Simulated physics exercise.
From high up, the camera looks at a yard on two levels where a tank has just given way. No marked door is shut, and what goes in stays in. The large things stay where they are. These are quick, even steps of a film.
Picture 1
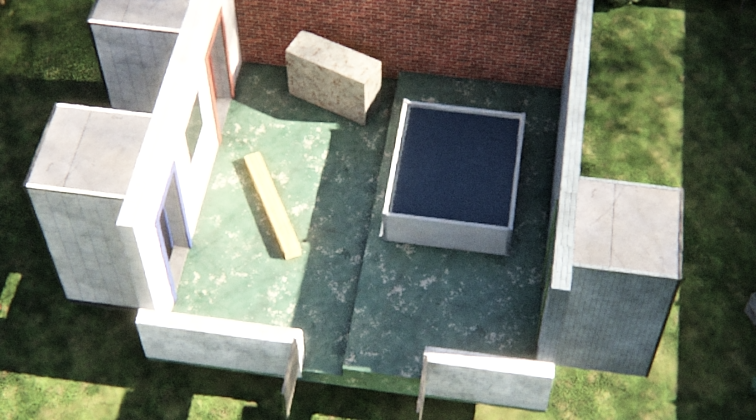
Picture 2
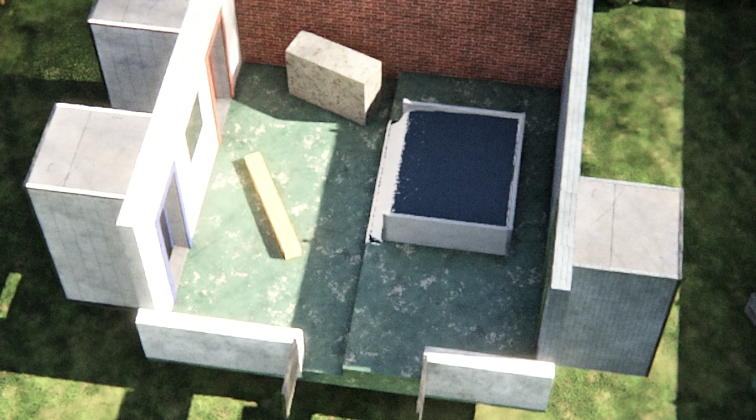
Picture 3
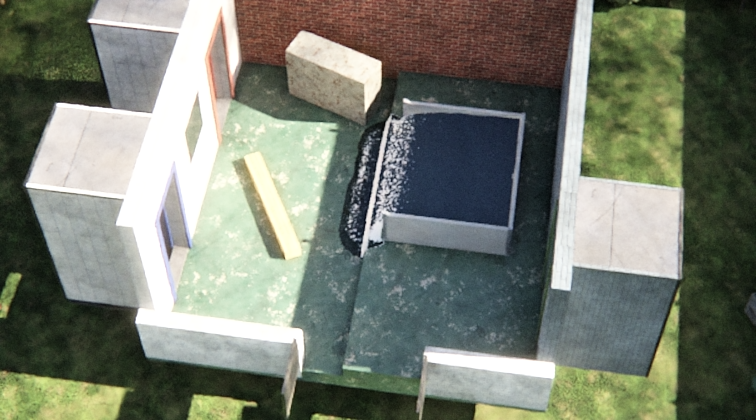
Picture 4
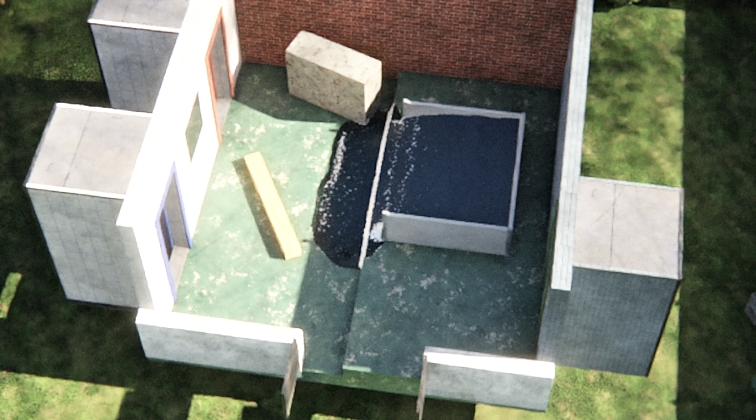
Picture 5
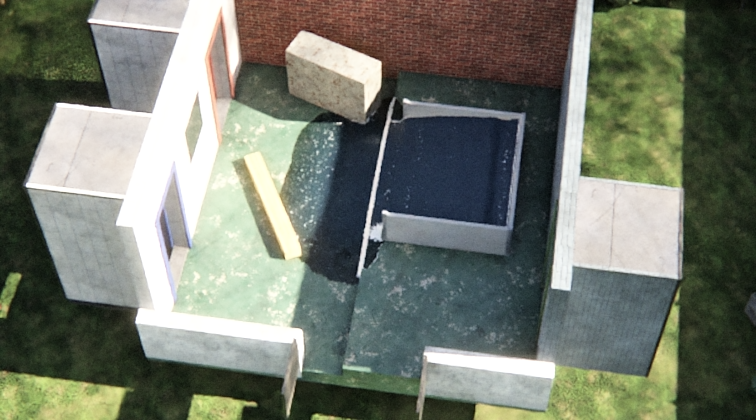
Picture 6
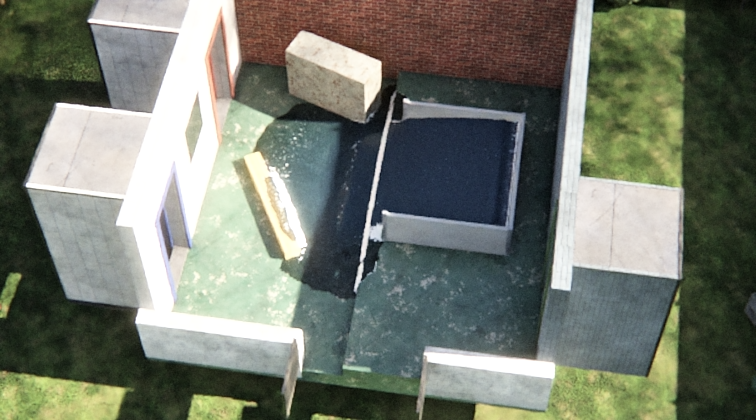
Dark water bursts from the tank's left side and spreads left across the green yard floor.
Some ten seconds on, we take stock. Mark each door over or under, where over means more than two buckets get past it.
Red door - over; blue door - over; green door - under.
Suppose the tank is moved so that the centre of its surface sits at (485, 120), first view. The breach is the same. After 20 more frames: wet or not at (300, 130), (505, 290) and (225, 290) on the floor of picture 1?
Soaked, bone-dry, soaked.
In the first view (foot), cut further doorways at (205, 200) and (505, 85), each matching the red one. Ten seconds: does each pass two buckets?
Exceeds it; stays within it.
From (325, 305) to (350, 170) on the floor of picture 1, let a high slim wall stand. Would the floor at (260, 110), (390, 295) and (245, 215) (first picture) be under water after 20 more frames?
Taking them in order, I'd say soaked, parched and soaked.
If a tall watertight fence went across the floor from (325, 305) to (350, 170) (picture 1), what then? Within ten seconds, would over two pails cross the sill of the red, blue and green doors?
The red door exceeds the limit, the blue door exceeds the limit, the green door remains under the limit.
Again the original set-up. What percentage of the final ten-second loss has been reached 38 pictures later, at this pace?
By my reckoning, 70 %.
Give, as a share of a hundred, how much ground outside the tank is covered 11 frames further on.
Some 55 in a hundred.
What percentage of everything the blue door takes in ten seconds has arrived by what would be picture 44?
My estimate: Close to 35 per cent.
A moment on, water covers 40 % of the floor; the red door over two buckets in, the blue door not reached, the green door not reached.
Next, water covers 55 % of the floor; the red door far over two buckets in, the blue door wet at the sill, nothing in, the green door not reached.
Then, water covers 55 % of the floor; the red door far over two buckets in, the blue door under two buckets in, the green door not reached.
Later, water covers 60 % of the floor; the red door far over two buckets in, the blue door over two buckets in, the green door not reached.
In the end, water covers 60 % of the floor; the red door far over two buckets in, the blue door far over two buckets in, the green door not reached.
